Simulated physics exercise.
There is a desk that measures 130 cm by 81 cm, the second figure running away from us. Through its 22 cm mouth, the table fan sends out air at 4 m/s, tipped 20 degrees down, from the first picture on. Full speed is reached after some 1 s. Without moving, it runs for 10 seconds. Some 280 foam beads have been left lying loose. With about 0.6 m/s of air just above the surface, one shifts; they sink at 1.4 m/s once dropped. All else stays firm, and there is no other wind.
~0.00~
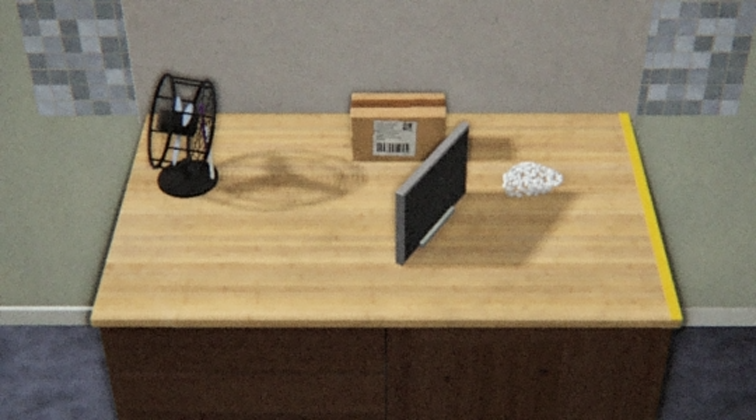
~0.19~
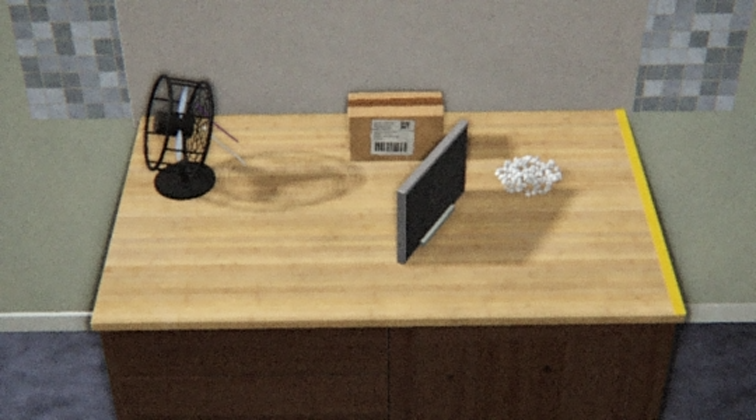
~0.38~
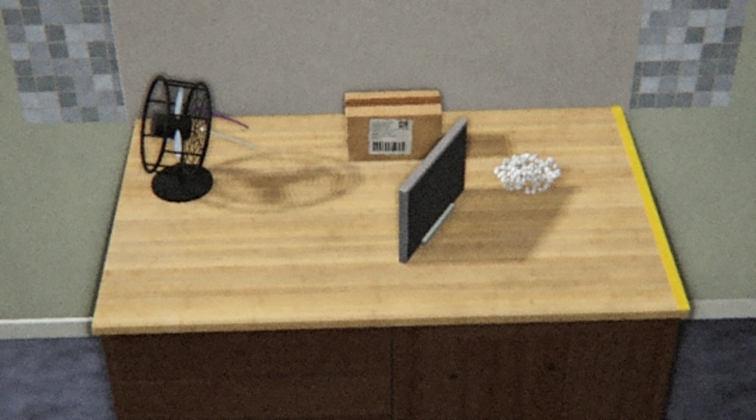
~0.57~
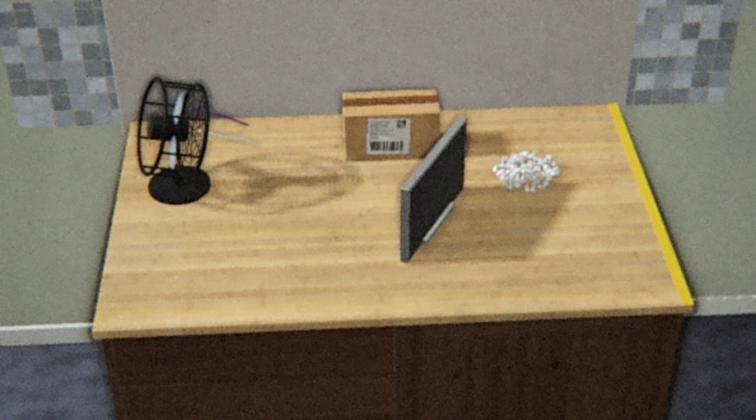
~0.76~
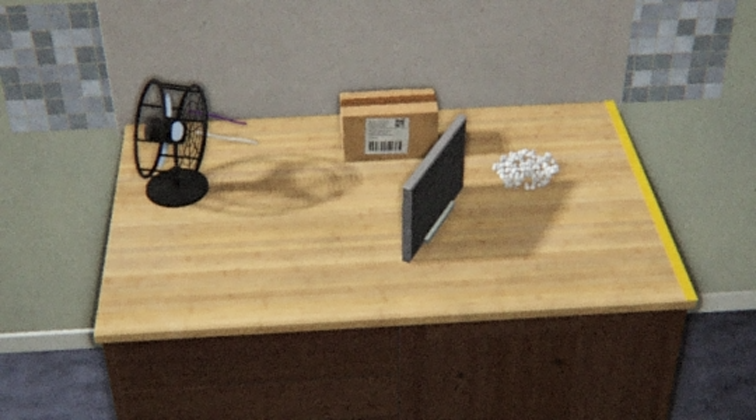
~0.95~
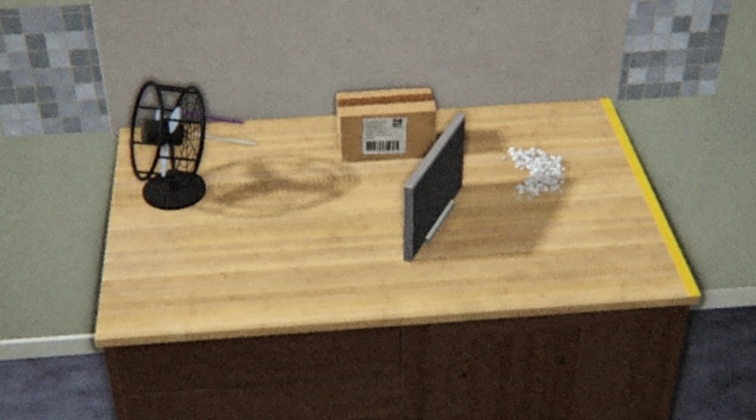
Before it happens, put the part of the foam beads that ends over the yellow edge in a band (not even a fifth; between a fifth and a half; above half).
I expect the share ending over that edge to be the majority of them.
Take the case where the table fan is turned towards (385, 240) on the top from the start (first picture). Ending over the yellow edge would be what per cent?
That would come out around 100 in a hundred.
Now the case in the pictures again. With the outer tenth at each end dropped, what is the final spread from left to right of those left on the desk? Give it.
Spread, left to right: Approx. 20 cm.
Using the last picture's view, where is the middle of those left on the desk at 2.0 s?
(582, 206), roughly.
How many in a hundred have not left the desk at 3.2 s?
Around 25 percent remain.
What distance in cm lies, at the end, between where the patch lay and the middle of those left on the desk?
Close to 25 cm.
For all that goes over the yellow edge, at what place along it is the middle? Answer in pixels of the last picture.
The middle crossing sits close to (642, 168) in the last picture.
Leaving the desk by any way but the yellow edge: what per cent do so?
Roughly 0 %.
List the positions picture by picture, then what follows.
The middle of the foam beads is near (529, 180), none has stirred yet and the mouth of the table fan is at (181, 124), in the first picture.
The middle of the foam beads is near (528, 176), none has stirred yet and the yellow edge is centred on (652, 201), in the second picture.
The middle of the foam beads is near (527, 174), about 1 % have left their places, the top of a laptop is at (435, 153) and the top of a box is at (393, 103), in the third picture.
The middle of the foam beads is near (526, 172) and about 1 % have left their places, in the fourth picture.
The middle of the foam beads is near (525, 170) and about 1 % have left their places, in the fifth picture.
The middle of the foam beads is near (537, 170), the farthest in sight from the table fan is at (564, 170) and about 70 % have left their places, in the sixth picture.
After 2.0 s the count stands so, 67 % are over the yellow edge; the middle of those still in play is near (587, 201).
After 3.2 s the count stands so, 76 % are over the yellow edge; the middle of those still in play is near (584, 212).
After 5.5 s the count stands so, 77 % are over the yellow edge; the middle of those still in play is near (602, 219).
After 10.0 s, at the end, 78 % are over the yellow edge; the middle of those still in play is near (602, 219).
